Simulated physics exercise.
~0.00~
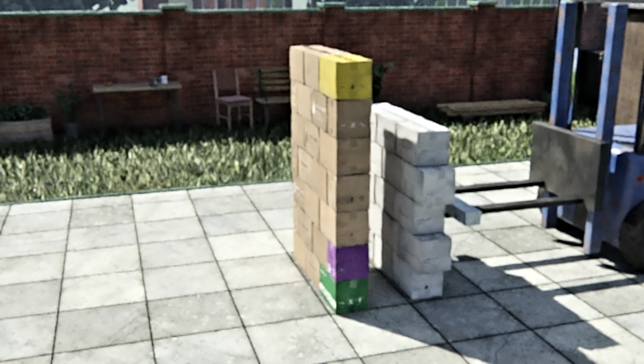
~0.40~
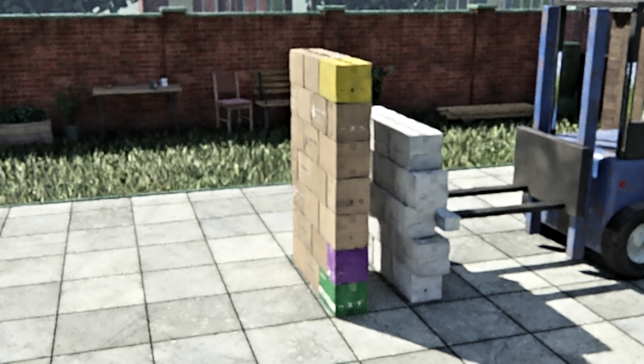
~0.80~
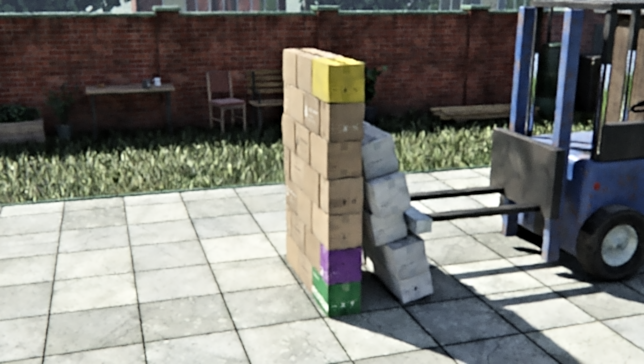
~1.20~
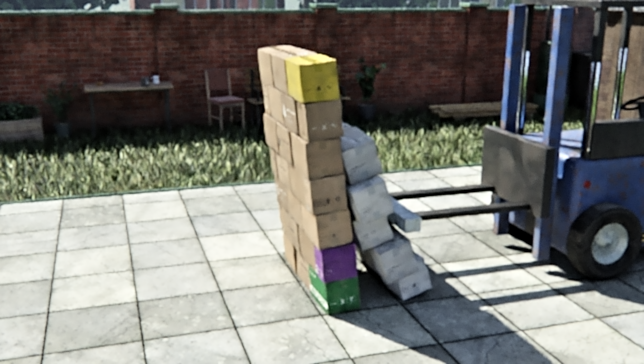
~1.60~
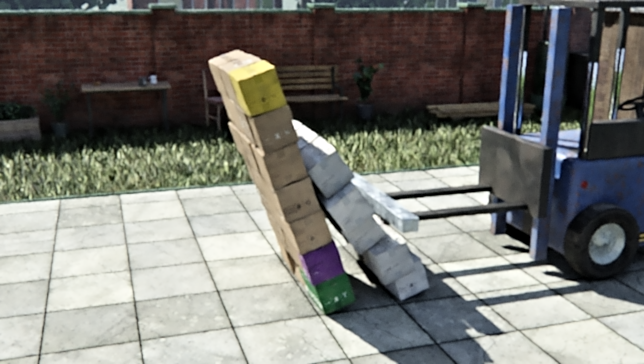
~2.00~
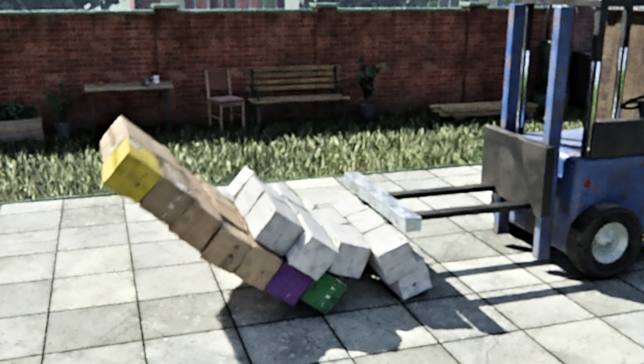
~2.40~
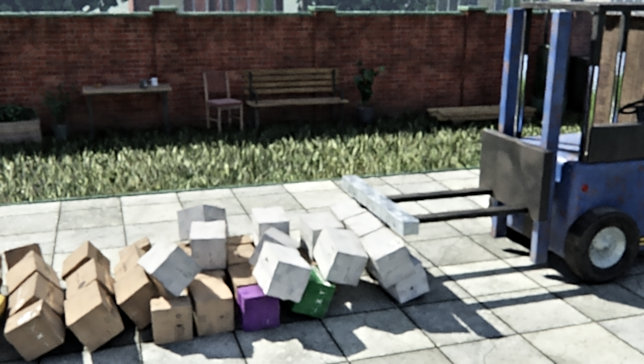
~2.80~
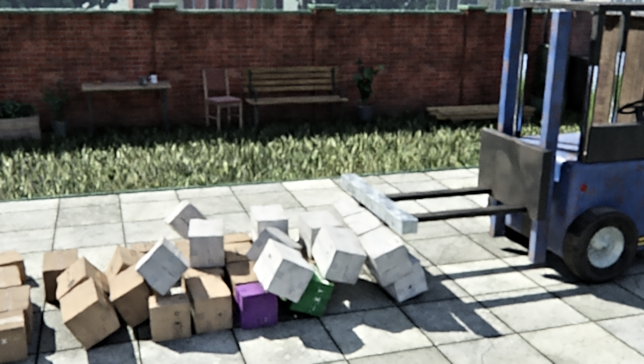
A blue forklift pushed a beam leftward into a short wall of white blocks, which leaned against a taller stack of brown cartons until both toppled left, leaving the boxes scattered across the paving with the purple one on its side.
